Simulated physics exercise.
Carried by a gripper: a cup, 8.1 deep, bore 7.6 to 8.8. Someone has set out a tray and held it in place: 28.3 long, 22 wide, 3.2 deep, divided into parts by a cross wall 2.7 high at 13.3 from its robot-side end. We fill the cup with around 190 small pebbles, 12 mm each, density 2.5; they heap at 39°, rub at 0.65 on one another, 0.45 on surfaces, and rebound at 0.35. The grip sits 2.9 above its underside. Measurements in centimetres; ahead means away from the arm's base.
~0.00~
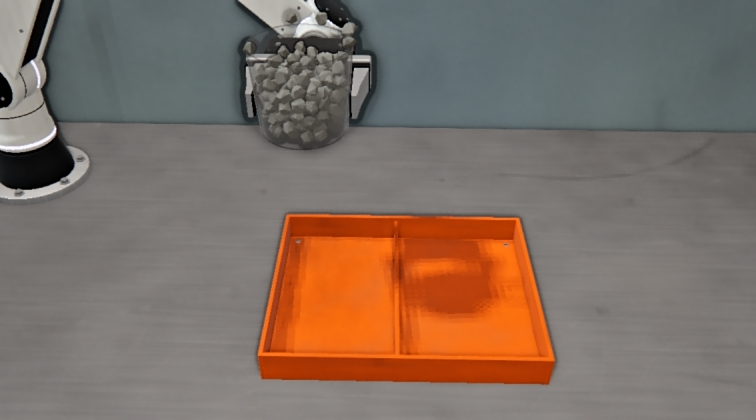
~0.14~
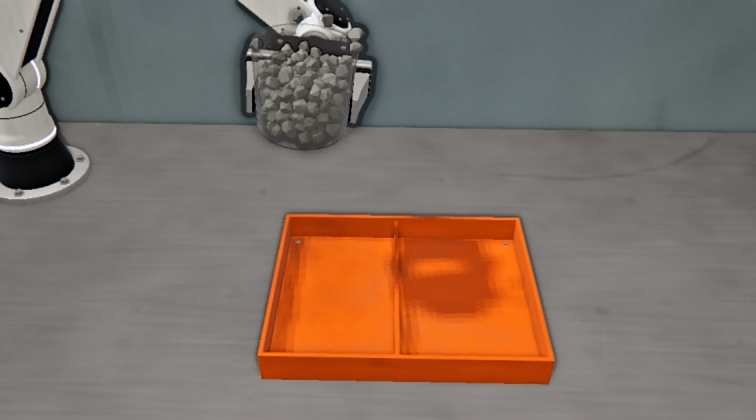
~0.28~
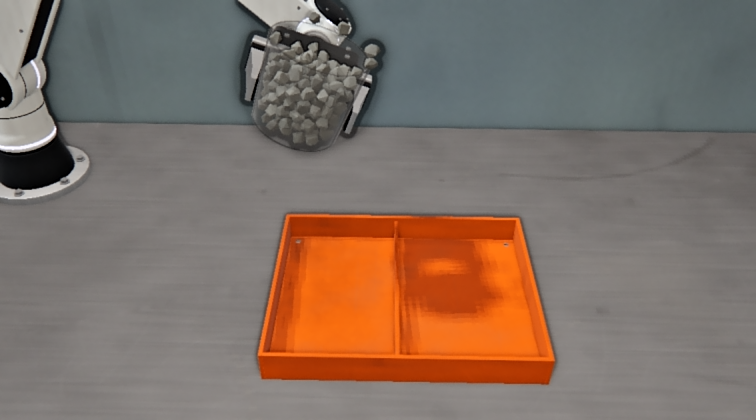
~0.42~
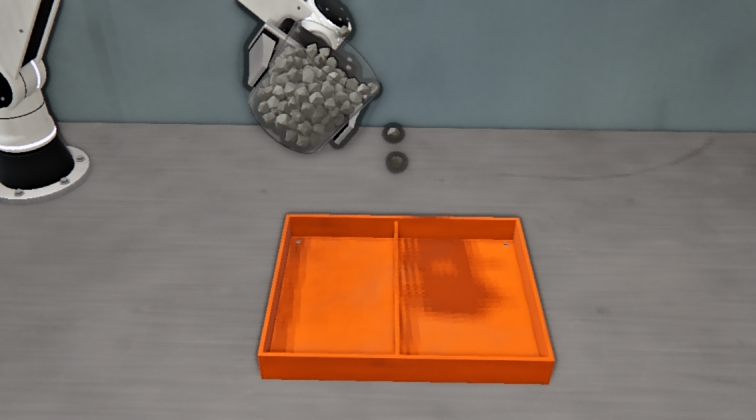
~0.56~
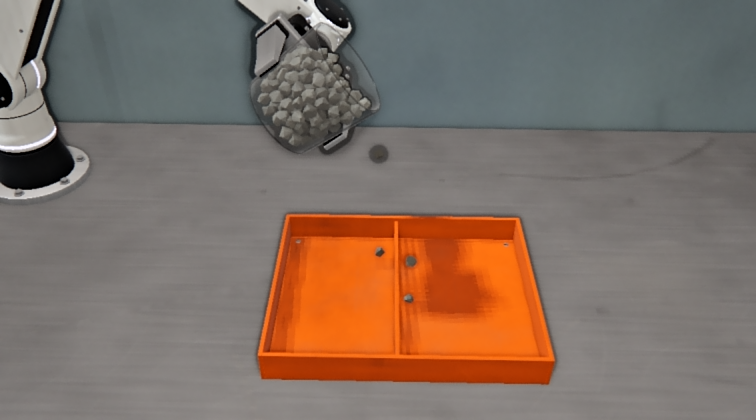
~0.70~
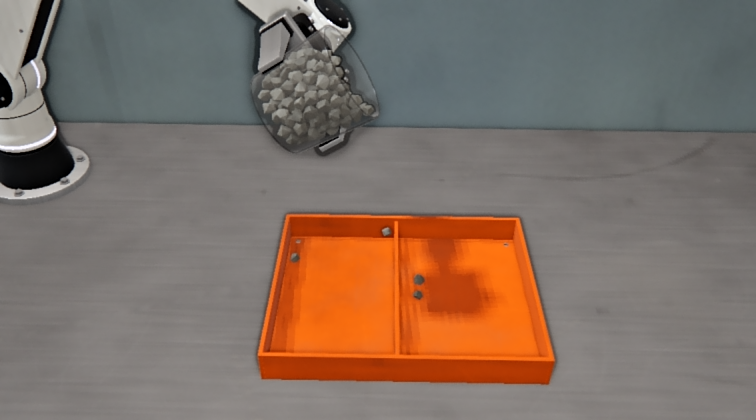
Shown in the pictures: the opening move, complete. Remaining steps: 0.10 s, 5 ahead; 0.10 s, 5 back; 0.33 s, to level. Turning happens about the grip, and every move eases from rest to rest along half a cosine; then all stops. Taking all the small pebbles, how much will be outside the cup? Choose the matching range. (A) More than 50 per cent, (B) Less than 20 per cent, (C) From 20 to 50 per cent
(C) From 20 to 50 per cent.
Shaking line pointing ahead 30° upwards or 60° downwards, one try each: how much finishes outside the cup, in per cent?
I'd say close to 65 percent for the first and close to 5 percent for the second.
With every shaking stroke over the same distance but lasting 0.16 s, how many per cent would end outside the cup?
It would be some 10 %.
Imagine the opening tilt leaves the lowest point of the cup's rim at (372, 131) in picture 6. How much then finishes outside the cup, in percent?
I'd say close to 80 per cent.
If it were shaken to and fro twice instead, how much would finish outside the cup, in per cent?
50 per cent or so.
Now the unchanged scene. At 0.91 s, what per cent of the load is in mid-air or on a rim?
It amounts to roughly 23 in a hundred.
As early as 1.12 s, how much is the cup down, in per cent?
Share out: Near 30 %.
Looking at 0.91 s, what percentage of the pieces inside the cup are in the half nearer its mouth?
Around 55 per cent of it.
After 0.91 s, tilted 58° forward, highest piece 29 above the table; 141 in the cup, 2 in the robot-side part, 2 in the far-side part, 44 in flight or on a rim.
After 1.12 s, tilted 14° forward, highest piece 30 above the table; 130 in the cup, 44 in the far-side part, 8 in the robot-side part, 3 on the table or floor, 4 in flight or on a rim.
After 1.43 s, level, highest piece 30 above the table; 130 in the cup, 45 in the far-side part, 9 in the robot-side part, 5 on the table or floor.
After 2.48 s, level, highest piece 30 above the table; 130 in the cup, 45 in the far-side part, 9 in the robot-side part, 5 on the table or floor.
At rest, 130 in the cup, 45 in the far-side part, 9 in the robot-side part, 5 on the table or floor. That is 31 % outside the cup.
